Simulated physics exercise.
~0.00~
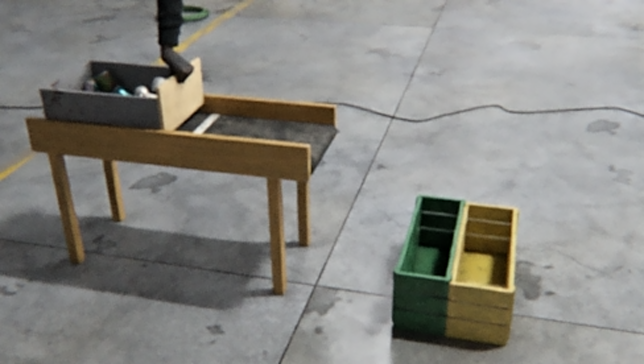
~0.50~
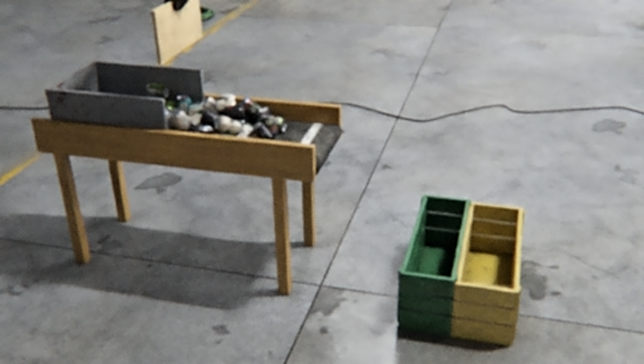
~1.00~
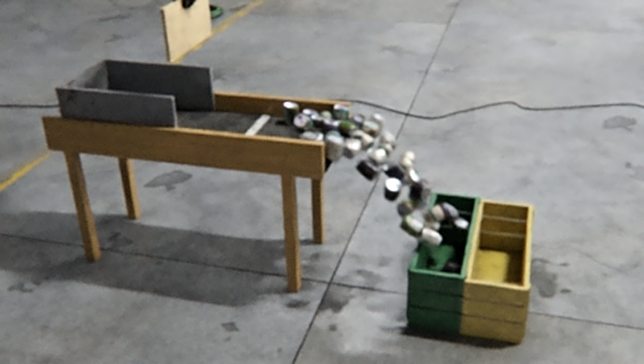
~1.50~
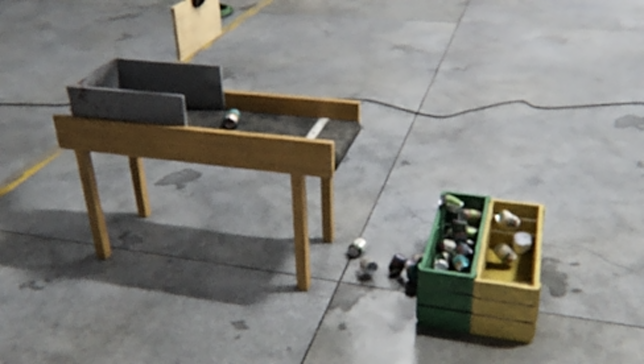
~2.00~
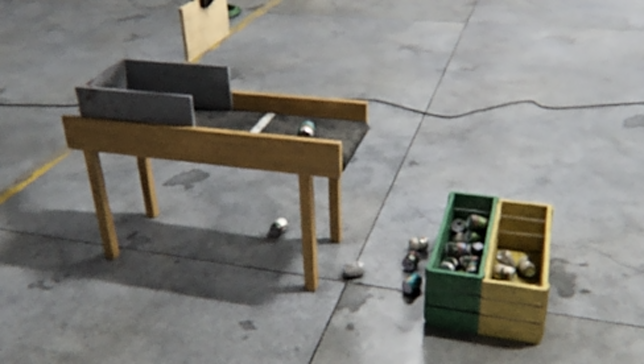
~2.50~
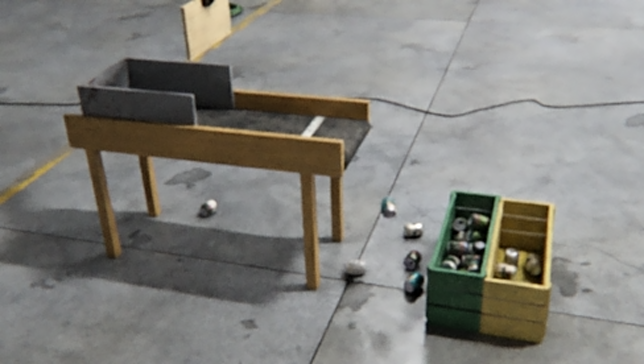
A wooden-sided belt carries small cans rightward, dropping most into a green bin, some elsewhere.
